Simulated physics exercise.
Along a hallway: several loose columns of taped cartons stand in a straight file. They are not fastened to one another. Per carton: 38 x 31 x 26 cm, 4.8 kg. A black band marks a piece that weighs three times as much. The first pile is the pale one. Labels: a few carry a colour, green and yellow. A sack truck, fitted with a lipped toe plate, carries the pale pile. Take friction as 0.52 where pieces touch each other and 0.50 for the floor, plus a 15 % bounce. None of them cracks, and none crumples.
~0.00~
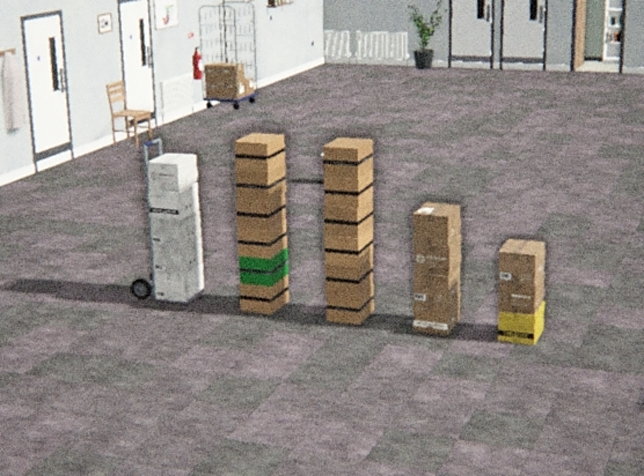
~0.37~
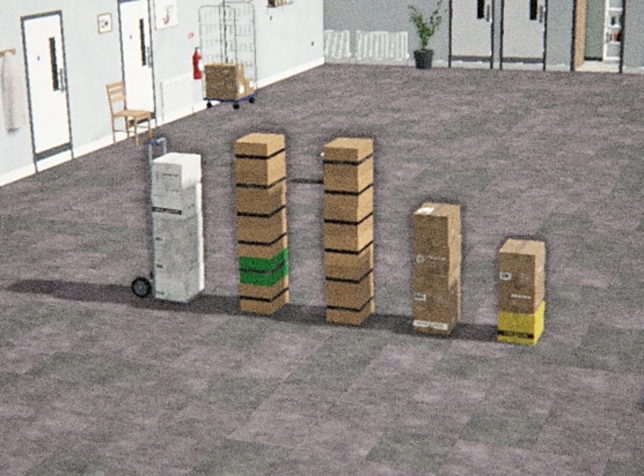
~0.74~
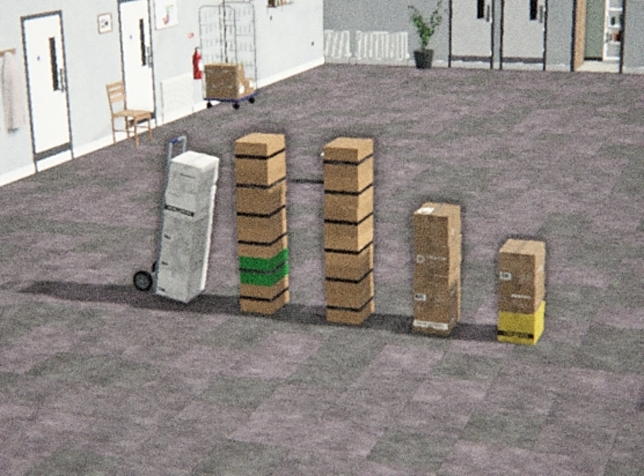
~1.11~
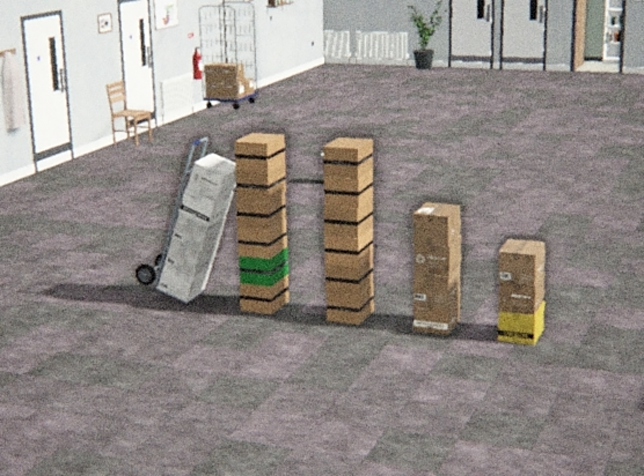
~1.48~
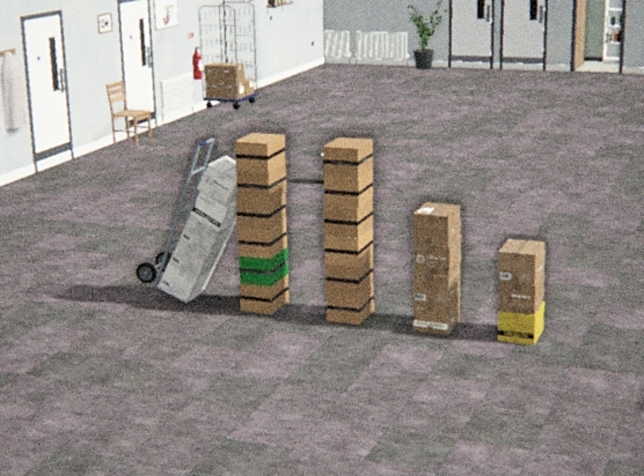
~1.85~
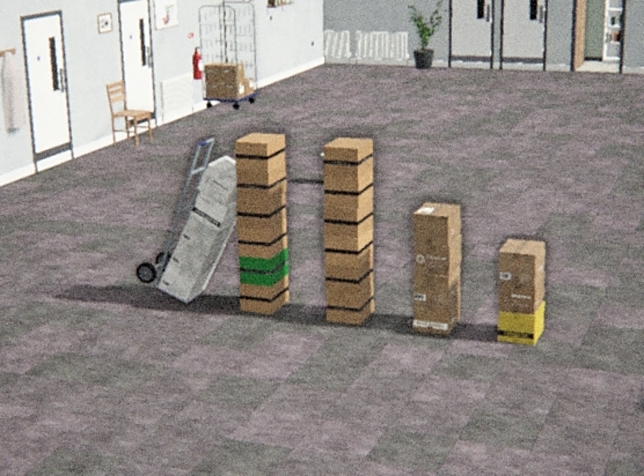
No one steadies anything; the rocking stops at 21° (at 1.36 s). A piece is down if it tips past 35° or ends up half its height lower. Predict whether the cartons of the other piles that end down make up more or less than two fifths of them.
Less.
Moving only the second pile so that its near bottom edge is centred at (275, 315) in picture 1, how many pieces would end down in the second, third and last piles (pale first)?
You'd end with the second pile at 0, the third at 0 and the last at 0 down.
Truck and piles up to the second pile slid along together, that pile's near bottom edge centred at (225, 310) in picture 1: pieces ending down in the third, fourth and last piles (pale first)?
Pile by pile, third 0, fourth 0, last 0.
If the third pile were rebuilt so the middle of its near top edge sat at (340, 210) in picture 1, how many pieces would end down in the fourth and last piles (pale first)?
You'd get fourth 0 and last 0.
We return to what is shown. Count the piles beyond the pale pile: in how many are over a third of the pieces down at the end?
I make it 0 of the piles.
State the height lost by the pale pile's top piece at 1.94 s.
Drop so far: Roughly 0 cm.
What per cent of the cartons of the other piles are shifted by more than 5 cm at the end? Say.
0 in a hundred.
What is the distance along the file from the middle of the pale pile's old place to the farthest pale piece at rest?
It ends around 50 cm away.
By 1.94 s, 0 of the pale pile down; none of the 19 other cartons down.
When it is over (2.4 s), 0 of the pale pile down; none of the 19 other cartons down; green carton unmoved; yellow carton unmoved. That is 0 per cent. In pixels of the last frame, middles, green carton near (264, 265), yellow carton near (521, 321).
